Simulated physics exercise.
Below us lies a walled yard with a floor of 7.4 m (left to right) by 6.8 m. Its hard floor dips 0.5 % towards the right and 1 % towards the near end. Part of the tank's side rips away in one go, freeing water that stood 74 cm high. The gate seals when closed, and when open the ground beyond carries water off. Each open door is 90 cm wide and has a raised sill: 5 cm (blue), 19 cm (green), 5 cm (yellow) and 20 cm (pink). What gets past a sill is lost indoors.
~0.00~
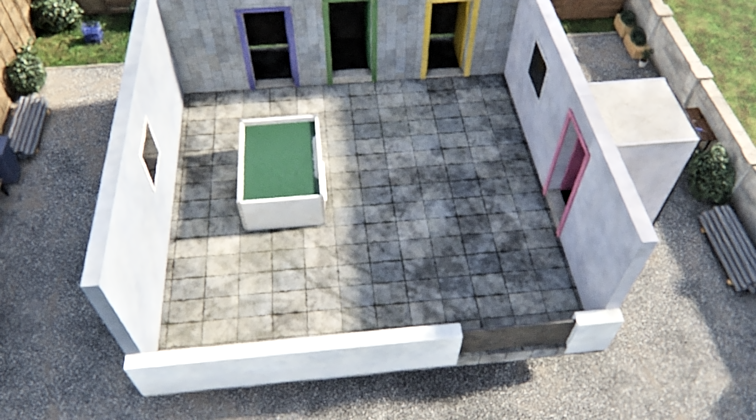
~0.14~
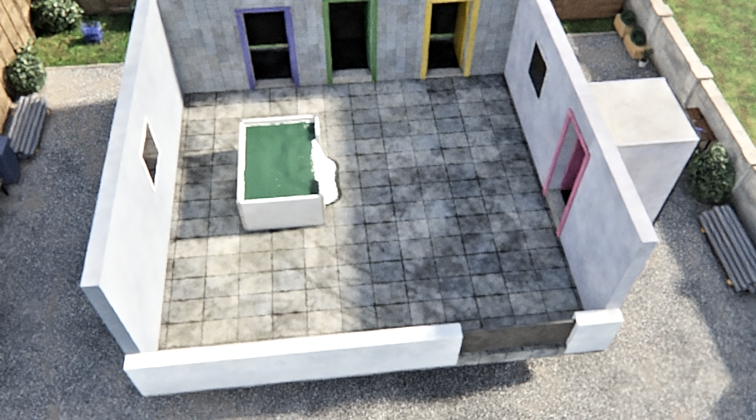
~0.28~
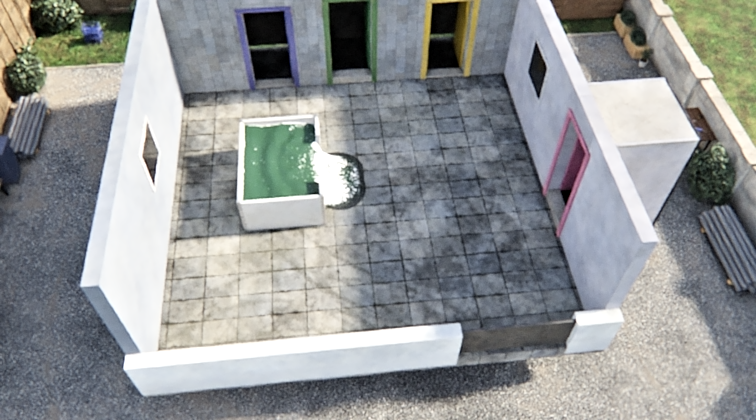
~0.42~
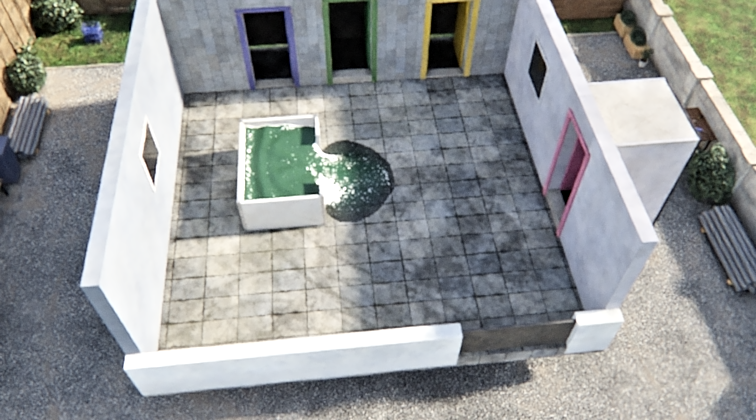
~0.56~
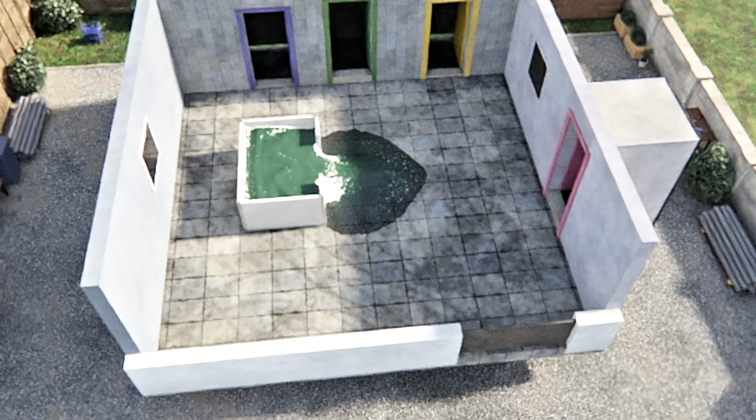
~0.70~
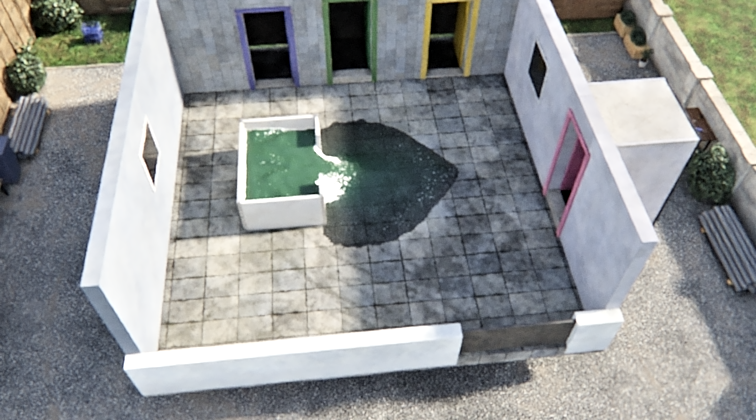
Green water bursts from the right side of a white tank and spreads rightward across the tiled yard.
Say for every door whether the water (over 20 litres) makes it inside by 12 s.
The water let in: At the blue door it stays under the limit; at the green door it stays under the limit; at the yellow door it goes over the limit; at the pink door it stays under the limit.
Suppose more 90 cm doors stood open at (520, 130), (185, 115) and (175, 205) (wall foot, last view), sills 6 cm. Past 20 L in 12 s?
In that order: Above, not over, not over.
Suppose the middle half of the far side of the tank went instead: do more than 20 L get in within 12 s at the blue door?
Against that limit: Blue over.
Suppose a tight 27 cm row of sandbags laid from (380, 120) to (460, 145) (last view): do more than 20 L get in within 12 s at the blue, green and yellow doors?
Against that limit: Blue under, green below, yellow below.
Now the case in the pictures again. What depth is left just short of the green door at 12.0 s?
Roughly 1.0 cm deep.
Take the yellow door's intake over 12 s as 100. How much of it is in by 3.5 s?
About 20 per cent.
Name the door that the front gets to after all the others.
Last comes the blue one.
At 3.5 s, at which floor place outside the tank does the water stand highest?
At about (591, 332).
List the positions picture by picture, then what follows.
In the first frame, the tank at (280, 159) is whole and still, 74 cm deep.
In the second frame, the front is at (329, 161), 0.6 m from the gap at (319, 172); 0.3 m2 of floor is under water; 74 cm left at the back of the tank.
In the third frame, water pours out at (320, 174) and has run 0.9 m, to (359, 165); typically 12 cm deep outside, 72 cm at the tank's back.
In the fourth frame, water pours out at (320, 174) and has run 1.4 m, to (390, 183); typically 9 cm deep outside, 64 cm at the tank's back.
In the fifth frame, the front is at (422, 178), 2.1 m from the gap at (320, 174); 3.9 m2 of floor is under water; 63 cm left at the back of the tank.
In the sixth frame, the front is at (452, 169), 2.7 m from the gap at (320, 173); 5.8 m2 of floor is under water; 60 cm left at the back of the tank.
After 1.4 s water covers 35 % of the floor and is deepest (36 cm) near (328, 183); blue door not reached, green door not reached, yellow door not reached, pink door not reached.
After 2.2 s water covers 45 % of the floor and is deepest (25 cm) near (328, 183); blue door not reached, green door not reached, yellow door 10 cm at the sill, 0 L in, pink door 21 cm at the sill, 0 L in.
After 3.5 s water covers 45 % of the floor and is deepest (25 cm) near (591, 332); blue door not reached, green door 1 cm at the sill, 0 L in, yellow door 8 cm at the sill, 9 L in, pink door 13 cm at the sill, 2 L in.
After 7.0 s water covers 75 % of the floor and is deepest (14 cm) near (579, 295); blue door 1 cm at the sill, 0 L in, green door 4 cm at the sill, 0 L in, yellow door 6 cm at the sill, 38 L in, pink door 9 cm at the sill, 2 L in.
After 12.0 s water covers 95 % of the floor and is deepest (11 cm) near (571, 334); blue door 1 cm at the sill, 0 L in, green door 1 cm at the sill, 0 L in, yellow door 2 cm at the sill, 39 L in, pink door 7 cm at the sill, 2 L in.
